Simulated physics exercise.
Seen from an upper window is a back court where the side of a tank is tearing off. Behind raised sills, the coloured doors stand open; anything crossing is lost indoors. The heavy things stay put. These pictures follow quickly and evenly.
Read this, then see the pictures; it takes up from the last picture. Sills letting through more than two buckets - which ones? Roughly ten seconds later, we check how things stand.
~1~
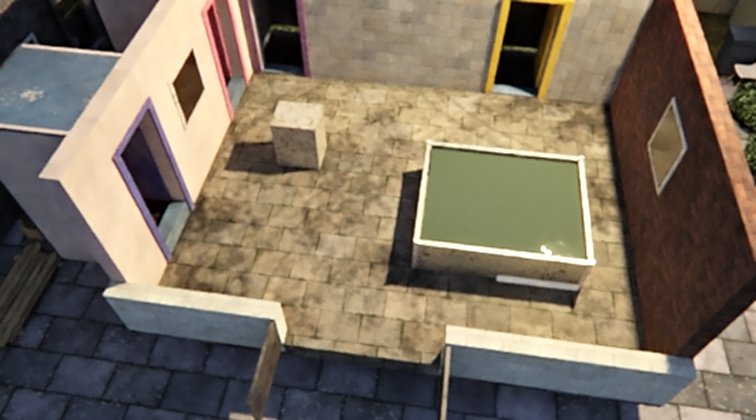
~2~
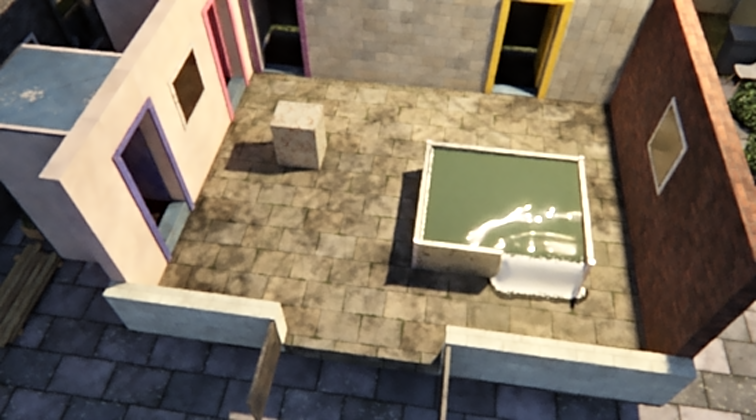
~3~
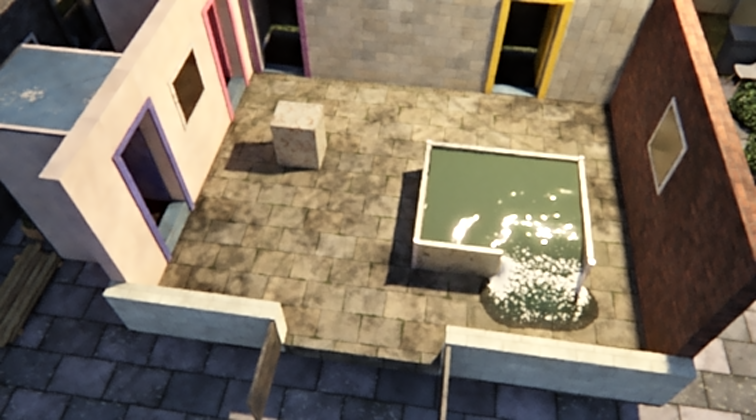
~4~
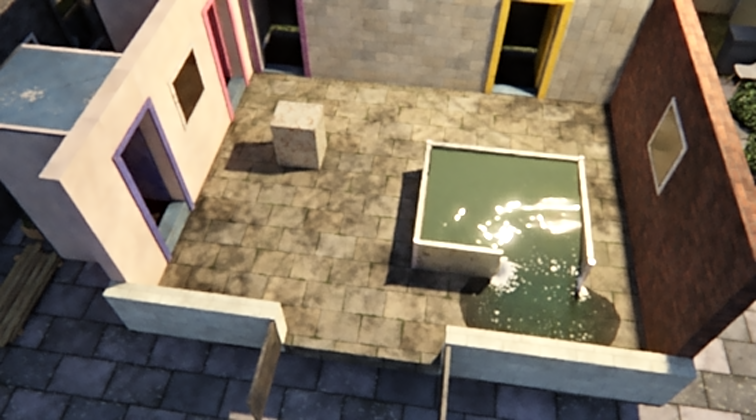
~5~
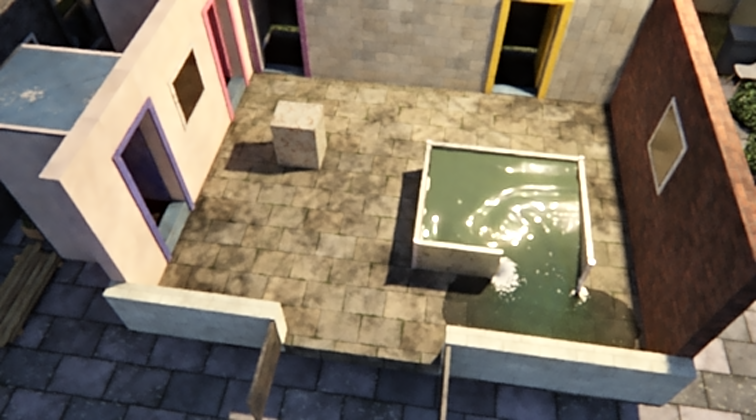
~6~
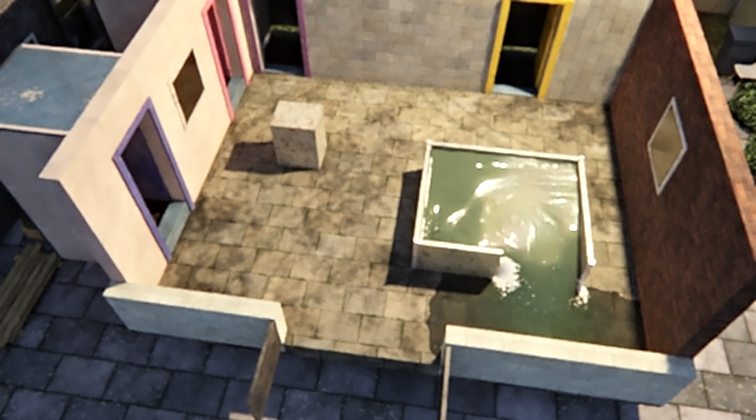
In order: Yellow door: Limit exceeded; purple door: Limit exceeded; blue door: Limit not exceeded; pink door: Limit not exceeded.
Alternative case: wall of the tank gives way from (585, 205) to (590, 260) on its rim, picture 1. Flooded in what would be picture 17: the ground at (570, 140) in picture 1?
Answer: Under water.
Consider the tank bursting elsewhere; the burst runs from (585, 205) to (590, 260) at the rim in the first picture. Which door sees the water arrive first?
The yellow one.
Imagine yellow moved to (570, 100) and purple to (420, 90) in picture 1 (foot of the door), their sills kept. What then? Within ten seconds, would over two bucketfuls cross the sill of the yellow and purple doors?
As it turns out, the yellow door runs past it while the purple door keeps within it.
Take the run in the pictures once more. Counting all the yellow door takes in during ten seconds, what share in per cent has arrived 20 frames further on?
Some 0 per cent.
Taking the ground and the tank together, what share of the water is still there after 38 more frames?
That comes to around 94 in a hundred.
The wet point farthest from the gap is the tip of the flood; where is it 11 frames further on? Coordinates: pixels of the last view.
Farthest reach: (256, 324).
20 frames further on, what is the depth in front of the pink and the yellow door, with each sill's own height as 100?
Roughly 0 per cent, then 80 per cent.
A moment on, water covers 10 % of the floor; the yellow door not reached, the purple door not reached, the blue door not reached, the pink door not reached.
Next, water covers 25 % of the floor; the yellow door not reached, the purple door not reached, the blue door not reached, the pink door not reached.
Then, water covers 55 % of the floor; the yellow door wet at the sill, nothing in, the purple door not reached, the blue door wet at the sill, nothing in, the pink door not reached.
Later, water covers 85 % of the floor; the yellow door under two buckets in, the purple door wet at the sill, nothing in, the blue door wet at the sill, nothing in, the pink door wet at the sill, nothing in.
In the end, water covers 95 % of the floor; the yellow door over two buckets in, the purple door over two buckets in, the blue door wet at the sill, nothing in, the pink door wet at the sill, nothing in.
